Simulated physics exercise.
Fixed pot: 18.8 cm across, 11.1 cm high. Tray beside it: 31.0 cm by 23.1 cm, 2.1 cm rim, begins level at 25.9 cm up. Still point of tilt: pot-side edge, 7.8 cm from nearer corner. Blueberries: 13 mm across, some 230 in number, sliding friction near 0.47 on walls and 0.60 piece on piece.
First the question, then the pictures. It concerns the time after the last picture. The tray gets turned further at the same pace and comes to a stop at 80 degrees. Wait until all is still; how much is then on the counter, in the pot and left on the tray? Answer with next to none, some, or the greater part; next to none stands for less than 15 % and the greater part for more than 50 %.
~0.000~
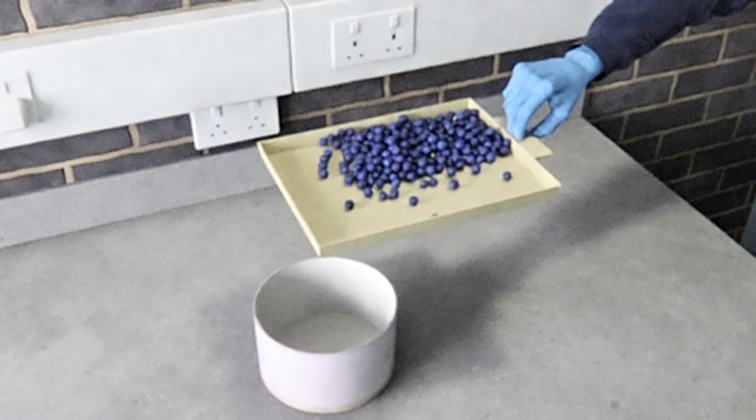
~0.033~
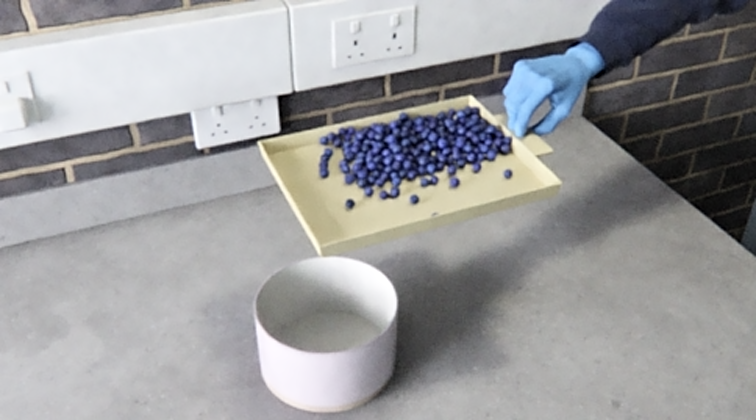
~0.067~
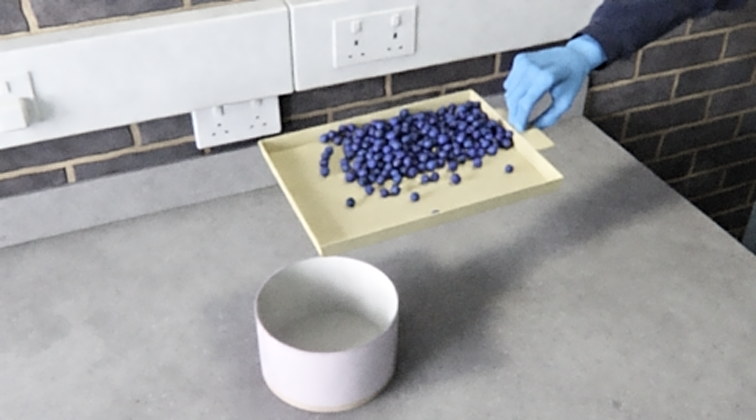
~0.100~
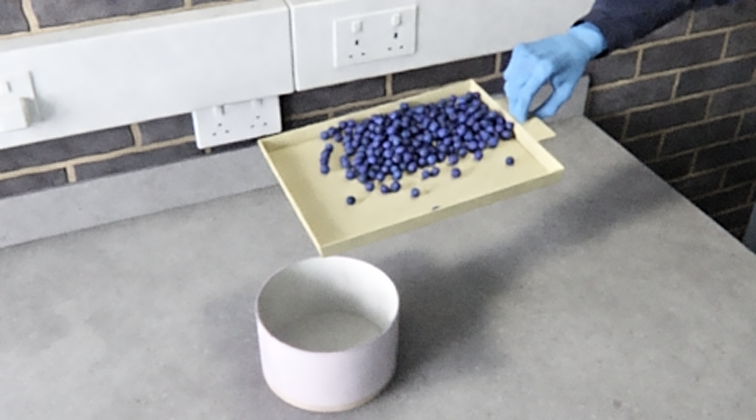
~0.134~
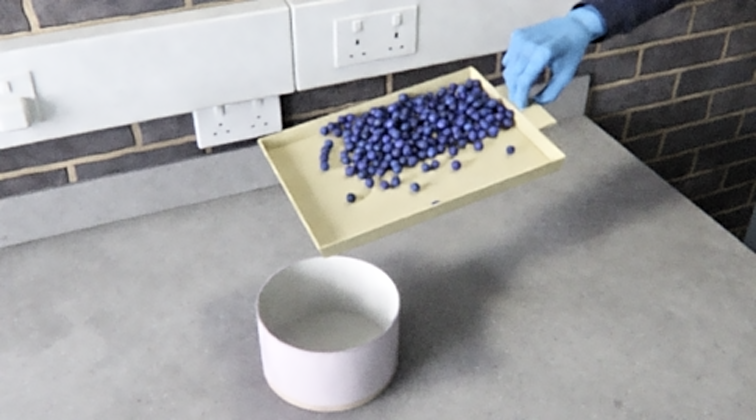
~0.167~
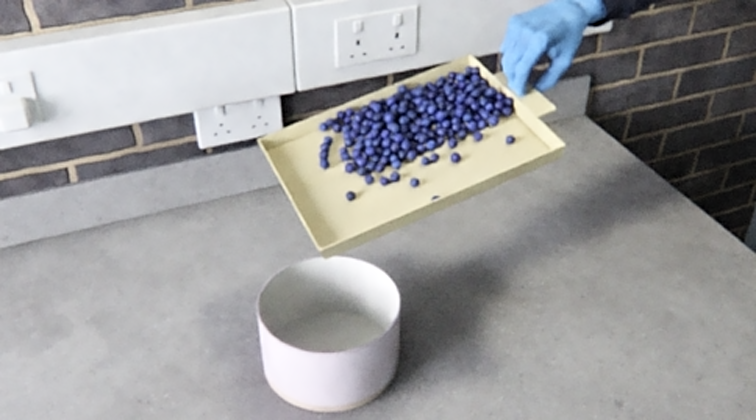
Counter: The greater part; pot: Next to none; tray: Some.
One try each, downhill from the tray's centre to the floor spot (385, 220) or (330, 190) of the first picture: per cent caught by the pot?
That would be close to 10 per cent and then close to 5 per cent.
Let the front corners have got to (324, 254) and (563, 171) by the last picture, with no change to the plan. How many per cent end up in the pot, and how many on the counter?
Final per cent - pot 10, counter 65.
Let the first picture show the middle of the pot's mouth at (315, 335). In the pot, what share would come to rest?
Share in pot at that spot: Some 20 in a hundred.
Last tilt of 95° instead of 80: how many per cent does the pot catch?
It would be near 10 per cent.
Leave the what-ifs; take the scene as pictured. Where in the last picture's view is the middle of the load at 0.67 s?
The middle of the load should be at about (290, 178) by then.
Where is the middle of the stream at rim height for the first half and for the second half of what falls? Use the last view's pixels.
I'd mark about (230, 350) for the first half, then (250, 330) for the second.
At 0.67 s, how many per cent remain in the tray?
About 90% of the load.
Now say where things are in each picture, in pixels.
The first frame shows tray tilt 0 degrees, front corners at (321, 244) and (557, 184); middle of the pieces at (418, 150); pot at (325, 302).
The second frame shows tray tilt 1 degrees, front corners at (322, 243) and (558, 181); middle of the pieces at (419, 148).
The third frame shows tray tilt 2 degrees, front corners at (322, 244) and (559, 176); middle of the pieces at (419, 145).
The fourth frame shows tray tilt 5 degrees, front corners at (322, 244) and (560, 167), lowest corner left front; middle of the pieces at (420, 139).
The fifth frame shows tray tilt 8 degrees, front corners at (322, 245) and (560, 155), lowest corner left front; middle of the pieces at (420, 130).
The sixth frame shows tray tilt 12 degrees, front corners at (321, 247) and (560, 144), lowest corner left front; middle of the pieces at (419, 123); pot at (329, 301). Its pace works out near 110 degrees a second.
After 0.47 s, tilt 46 degrees; the tray holds 100 %, the pot 0 %.
Then, at 0.67 s, tilt 68 degrees; the tray holds 90 %, the pot 0 %.
After 0.98 s, tilt 80 degrees; the tray holds 30 %, the pot 0 %.
In the end, at 1.9 s, counter 70 %, pot 5 %, tray 25 %.
